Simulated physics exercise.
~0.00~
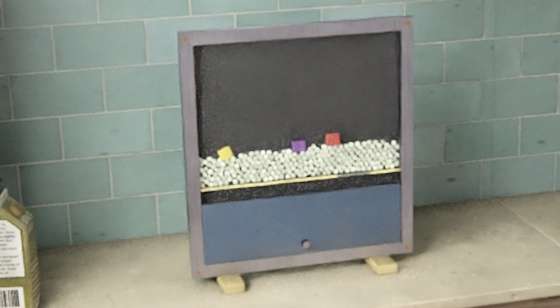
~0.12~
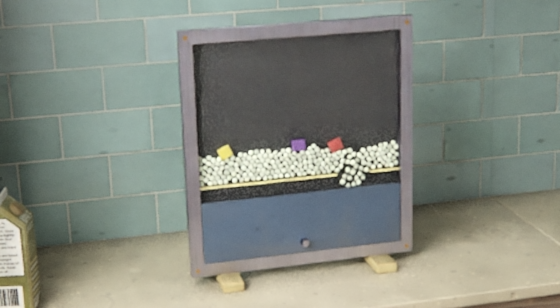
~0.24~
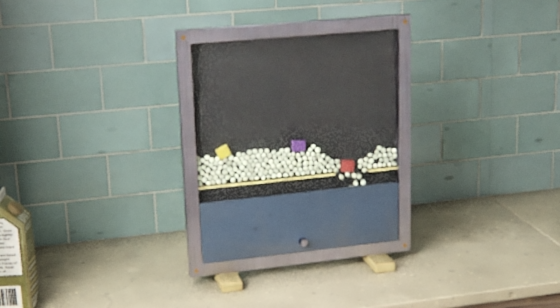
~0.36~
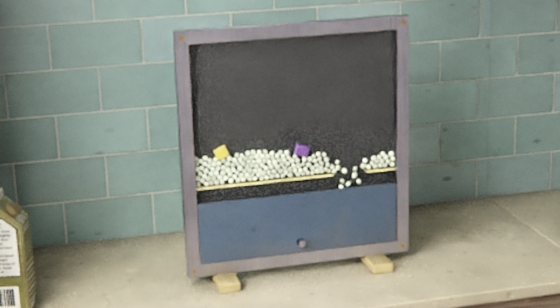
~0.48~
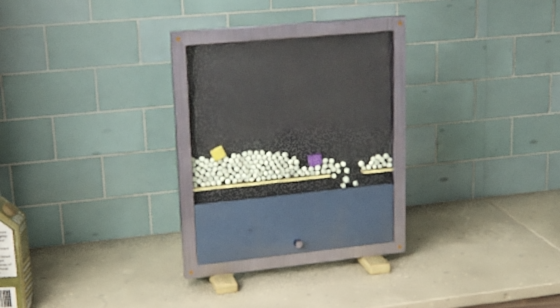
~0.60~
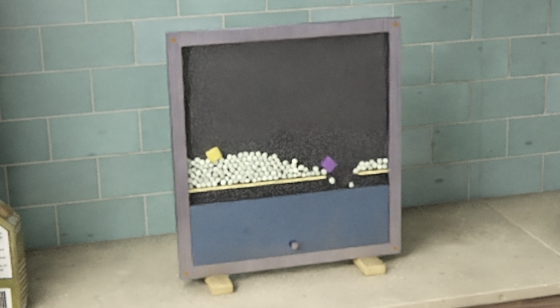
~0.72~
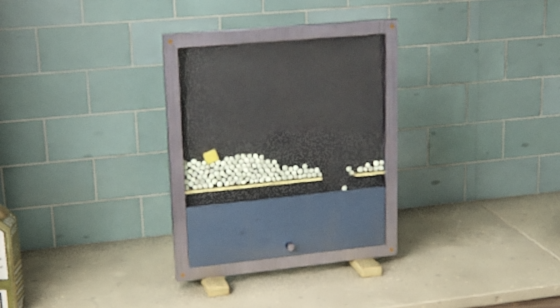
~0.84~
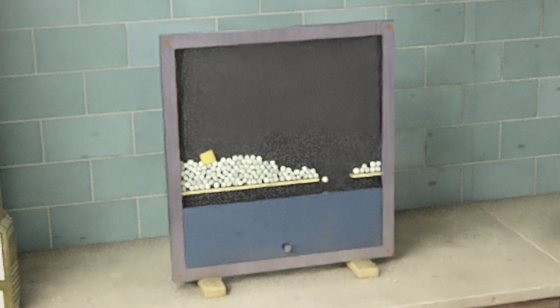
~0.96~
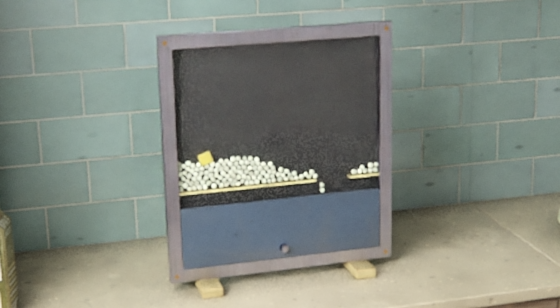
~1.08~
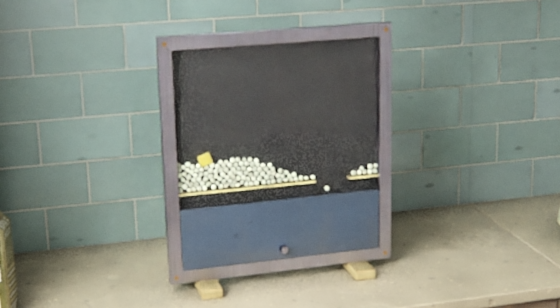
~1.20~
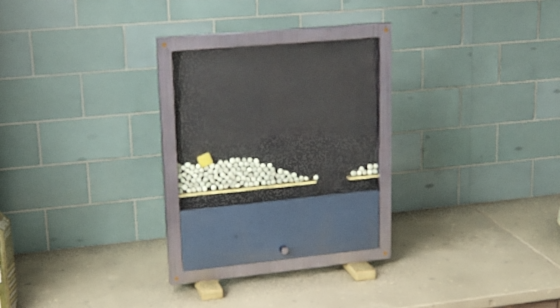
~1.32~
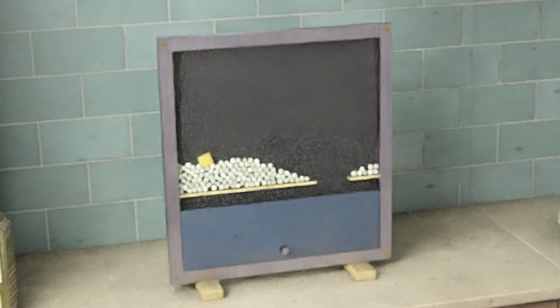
White beads draining through a gap in a framed box, red then purple blocks dropping out, yellow block staying on the pile.
